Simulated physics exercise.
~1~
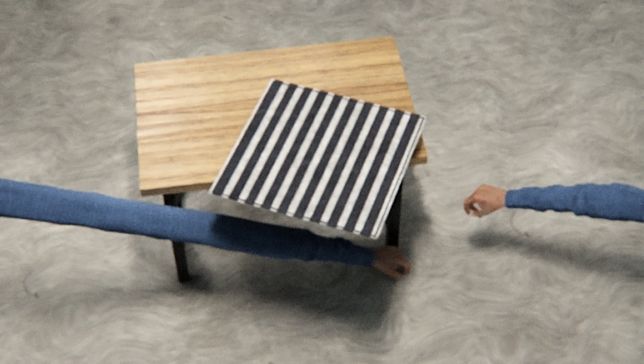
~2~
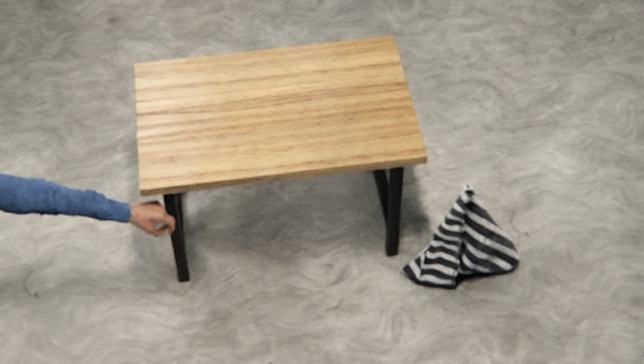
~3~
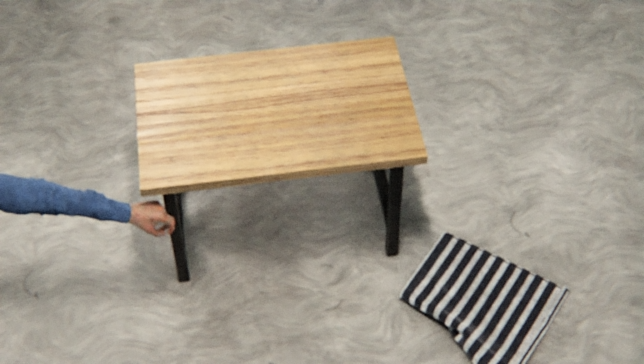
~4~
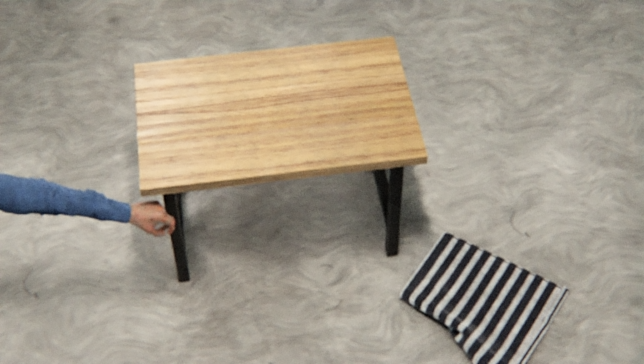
Two blue-sleeved arms releasing a striped cloth over a wooden table's front edge, the cloth falling and settling crookedly on the floor.
